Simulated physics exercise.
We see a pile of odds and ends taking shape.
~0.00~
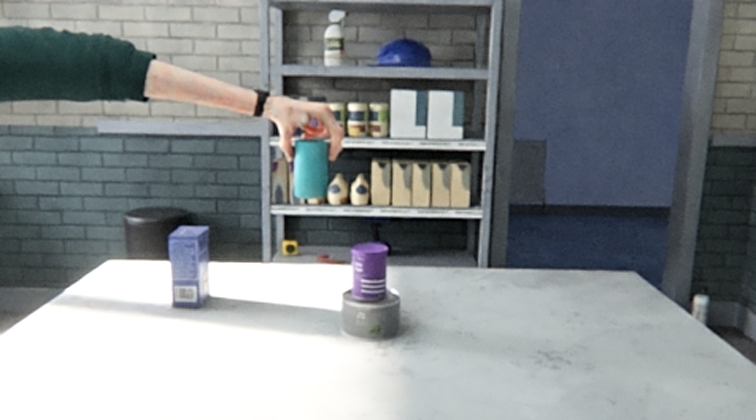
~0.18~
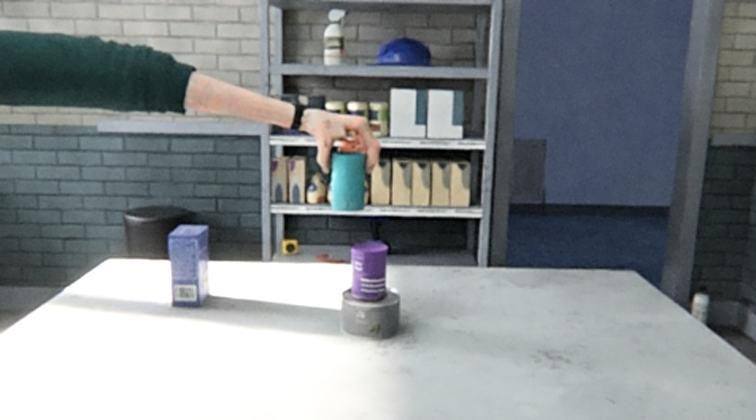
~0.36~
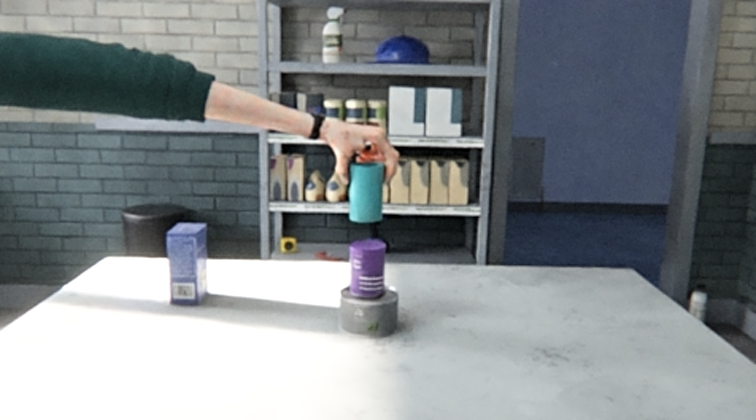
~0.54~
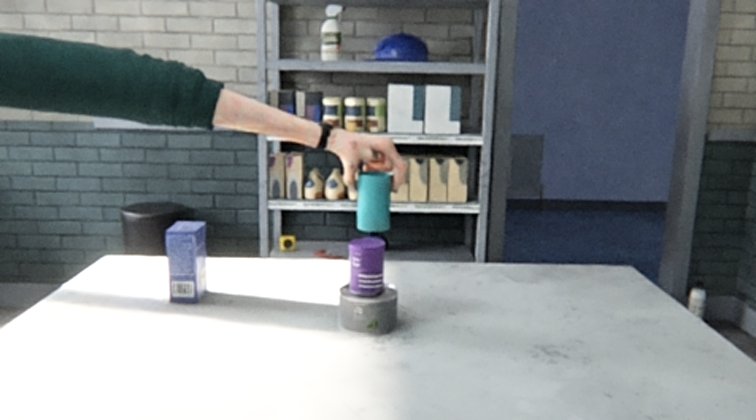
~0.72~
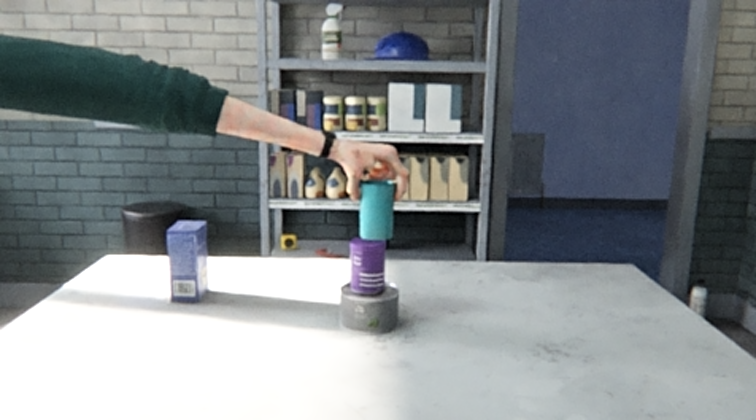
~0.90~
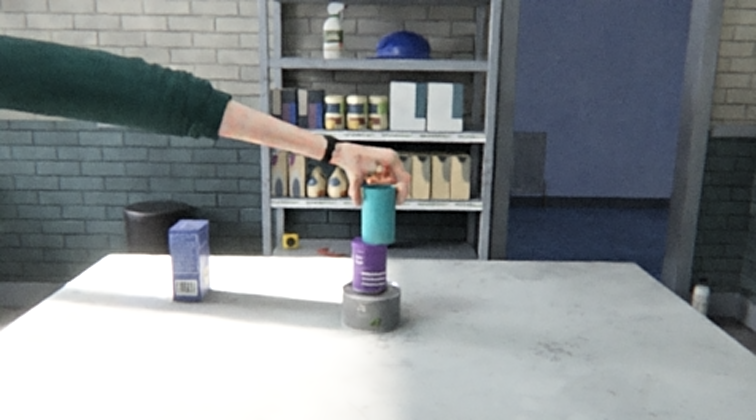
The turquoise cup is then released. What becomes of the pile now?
I expect the stack will stand.
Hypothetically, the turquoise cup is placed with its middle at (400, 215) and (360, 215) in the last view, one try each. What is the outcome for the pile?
Result 1: Pile falls; result 2: Pile stable.
After 1.10 s, nothing has stirred.
After 1.40 s, turquoise cup resting near (379, 214).
At rest (2.0 s), all 4 in place. Seen from the same camera at the end, turquoise cup near (379, 214). The pile stays up.
